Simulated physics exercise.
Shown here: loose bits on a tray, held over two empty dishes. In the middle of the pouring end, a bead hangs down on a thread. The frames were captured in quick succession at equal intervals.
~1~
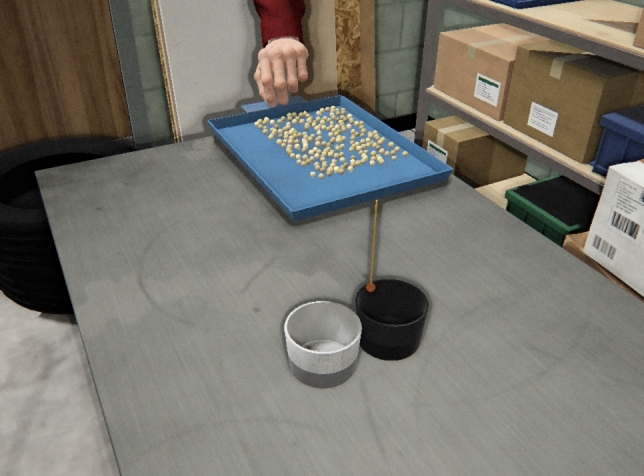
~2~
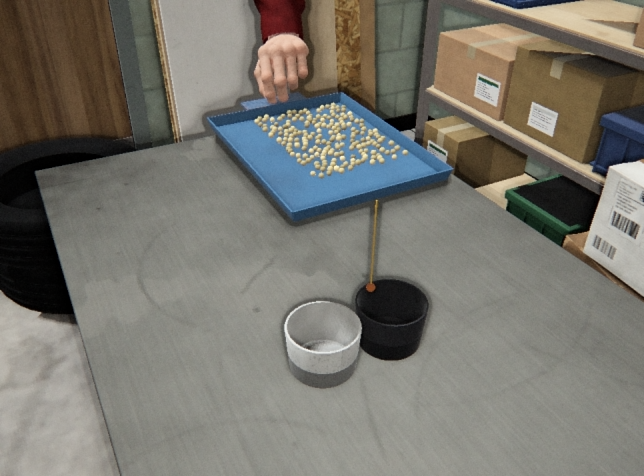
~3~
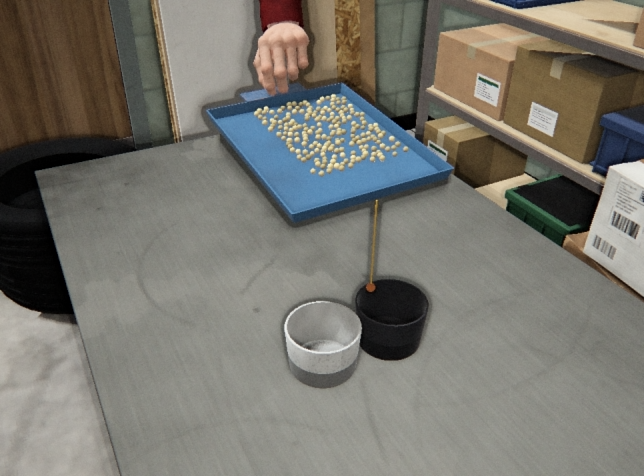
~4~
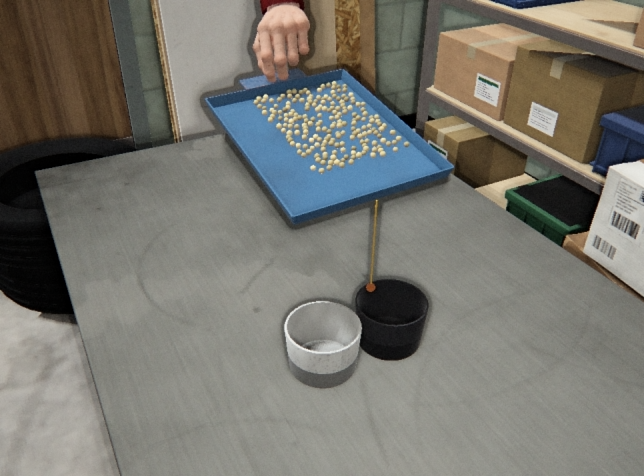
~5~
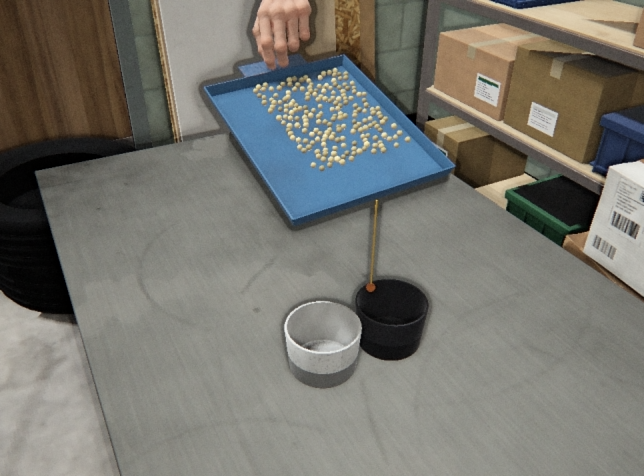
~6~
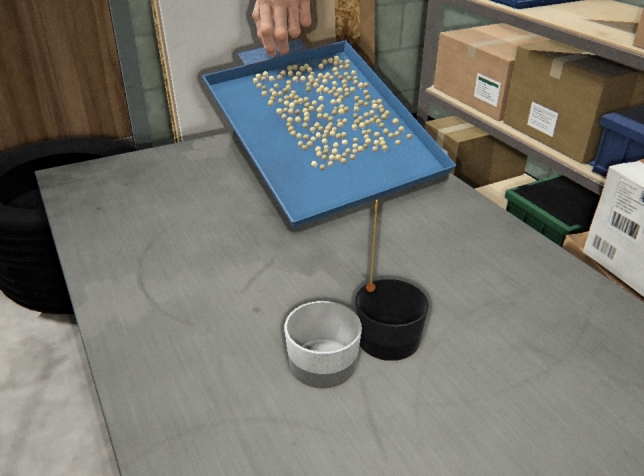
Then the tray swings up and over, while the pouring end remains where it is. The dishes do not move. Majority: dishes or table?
Mostly caught.
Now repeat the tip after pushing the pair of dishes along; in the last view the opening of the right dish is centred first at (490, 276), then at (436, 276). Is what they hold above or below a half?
The first time it's lower than half, the second time lower than half.
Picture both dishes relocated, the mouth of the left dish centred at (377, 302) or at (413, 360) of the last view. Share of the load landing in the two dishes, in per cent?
First placement: 20 per cent; second placement: 0 per cent.
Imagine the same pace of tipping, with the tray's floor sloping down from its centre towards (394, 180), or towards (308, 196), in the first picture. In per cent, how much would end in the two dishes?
Lab note: Try 1 = 10 %, try 2 = 60 %.
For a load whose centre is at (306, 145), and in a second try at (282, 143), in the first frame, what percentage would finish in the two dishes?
Roughly 70 % and then 80 %.
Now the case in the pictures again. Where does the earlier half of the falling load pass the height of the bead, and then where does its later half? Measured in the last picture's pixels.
Earlier portion about (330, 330); later portion about (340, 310).
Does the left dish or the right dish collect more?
That's going to be the left-positioned one.
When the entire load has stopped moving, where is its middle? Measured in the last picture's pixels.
Roughly pixel (328, 366).
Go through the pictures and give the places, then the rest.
The first frame shows corners of the pouring end at (294, 209) and (448, 168), level; middle of the load at (333, 139), soya beans; left dish at (341, 366); right dish at (410, 339); bead on its thread at (371, 287).
The second frame shows corners of the pouring end at (294, 209) and (448, 168), level; middle of the load at (334, 138).
The third frame shows corners of the pouring end at (294, 211) and (449, 167), tipped barely, lowest at the left corner; middle of the load at (334, 132).
The fourth frame shows corners of the pouring end at (294, 213) and (450, 166), tipped a little, lowest at the left corner; middle of the load at (334, 124).
The fifth frame shows corners of the pouring end at (294, 216) and (450, 165), tipped a little, lowest at the left corner; middle of the load at (335, 116).
The sixth frame shows corners of the pouring end at (295, 218) and (451, 164), tipped clearly, lowest at the left corner; middle of the load at (336, 109); left dish at (341, 366); right dish at (410, 339).
Soon, tray tipped steeply; most on the tray; about a quarter in the air.
A while on, tray tipped right over; about half on the tray; about a quarter in the left dish; a stray few in the right dish; about a quarter outside both; a small part in the air.
Towards the end, tray tipped past a quarter turn; about two thirds in the left dish; a small part in the right dish; about a quarter outside both.
Finally, tray tipped past a quarter turn; about two thirds in the left dish; a small part in the right dish; about a quarter outside both.
